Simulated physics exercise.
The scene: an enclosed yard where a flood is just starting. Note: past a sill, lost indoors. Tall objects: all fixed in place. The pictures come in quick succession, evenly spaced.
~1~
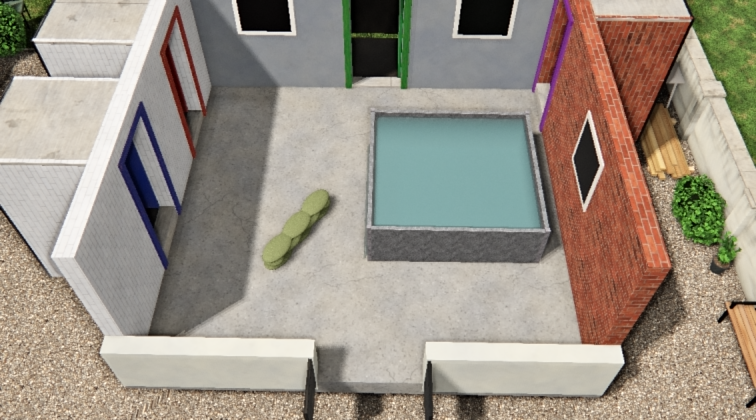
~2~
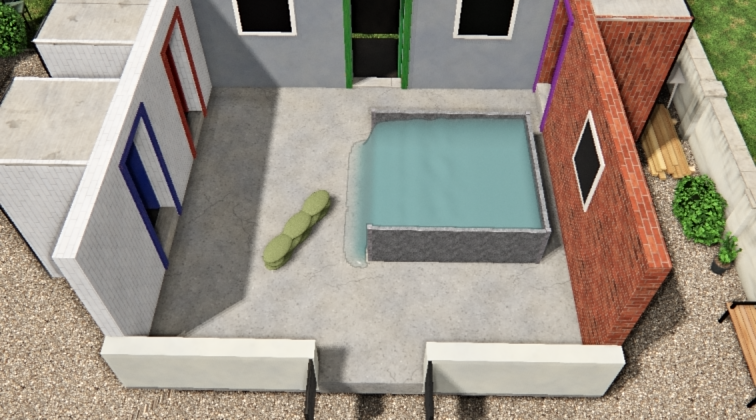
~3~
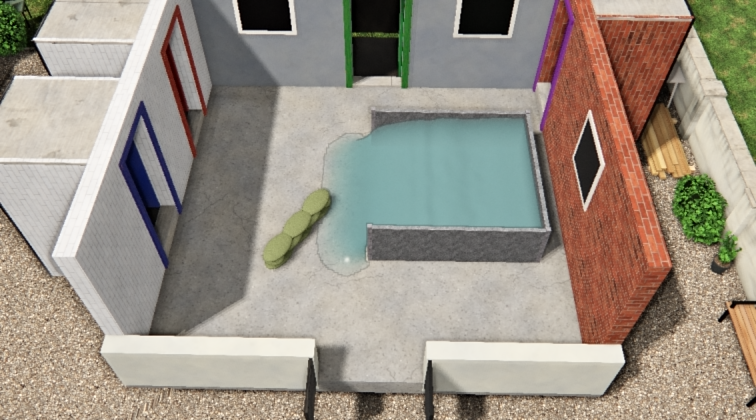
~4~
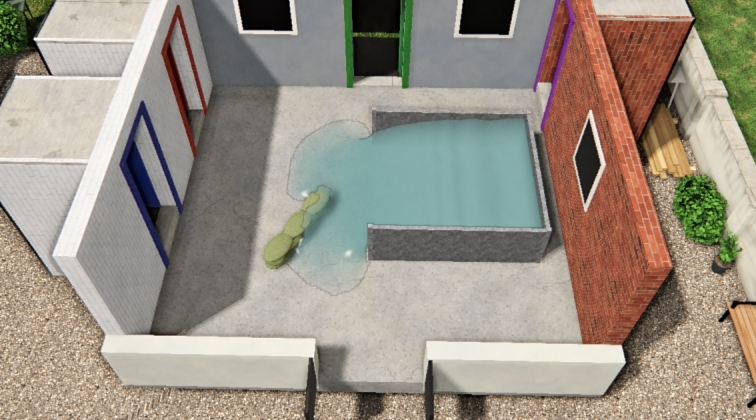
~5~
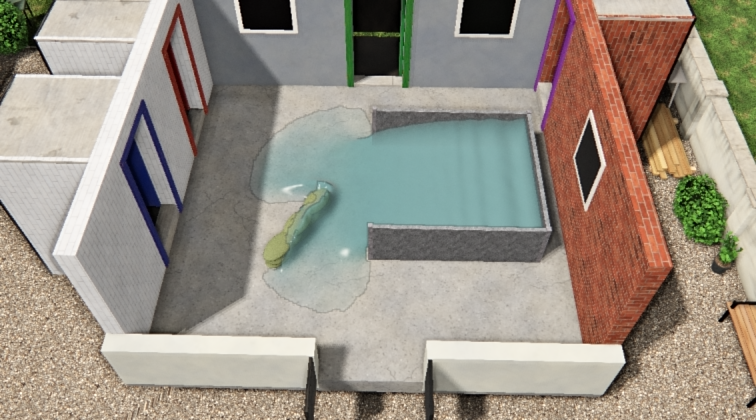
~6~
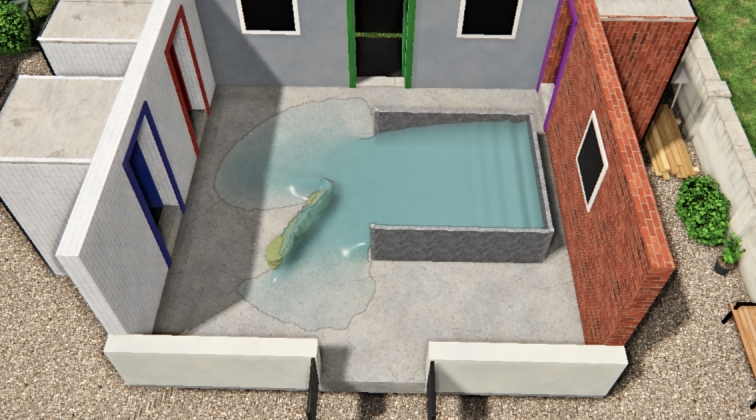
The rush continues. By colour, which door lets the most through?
Red is the one.
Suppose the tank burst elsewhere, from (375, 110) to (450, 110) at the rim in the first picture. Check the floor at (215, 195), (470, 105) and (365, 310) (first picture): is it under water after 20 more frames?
Soaked, soaked, untouched.
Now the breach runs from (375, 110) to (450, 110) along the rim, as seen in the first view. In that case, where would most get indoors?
The green-painted one.
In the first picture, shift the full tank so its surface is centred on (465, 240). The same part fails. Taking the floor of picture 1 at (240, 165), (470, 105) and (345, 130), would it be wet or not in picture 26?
In the order given: Wetted, not reached and wetted.
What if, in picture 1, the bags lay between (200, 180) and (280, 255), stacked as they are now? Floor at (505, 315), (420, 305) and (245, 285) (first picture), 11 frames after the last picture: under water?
Going through them, I'd say unwetted, unwetted and swamped.
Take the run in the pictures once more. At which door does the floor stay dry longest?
It's the one in purple.
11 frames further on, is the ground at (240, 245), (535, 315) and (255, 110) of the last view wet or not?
The first spot is swamped, the second spared and the third swamped.
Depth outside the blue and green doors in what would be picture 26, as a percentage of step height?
Around 80 in a hundred for the first and 110 in a hundred for the second.
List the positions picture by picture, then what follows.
In the first picture, the tank at (453, 170) is whole and still.
In the second picture, the front is at (364, 264), out from the gap at (374, 187).
In the third picture, water pours out at (374, 188) and has run to (343, 270).
In the fourth picture, water pours out at (374, 190) and has run to (315, 280).
In the fifth picture, the front is at (277, 285), out from the gap at (374, 189).
In the sixth picture, water pours out at (377, 191) and has run to (224, 165).
A moment on, water covers 55 % of the floor; red door a trickle in, blue door wet at the sill, nothing in, purple door not reached, green door not reached.
Next, water covers 60 % of the floor; red door a lot in, blue door wet at the sill, nothing in, purple door not reached, green door wet at the sill, nothing in.
Then, water covers 65 % of the floor; red door a lot in, blue door wet at the sill, nothing in, purple door not reached, green door wet at the sill, nothing in.
Later, water covers 95 % of the floor; red door a lot in, blue door a trickle in, purple door wet at the sill, nothing in, green door some in.
In the end, water covers 95 % of the floor; red door a lot in, blue door a trickle in, purple door wet at the sill, nothing in, green door a lot in; the red door has let in the most.
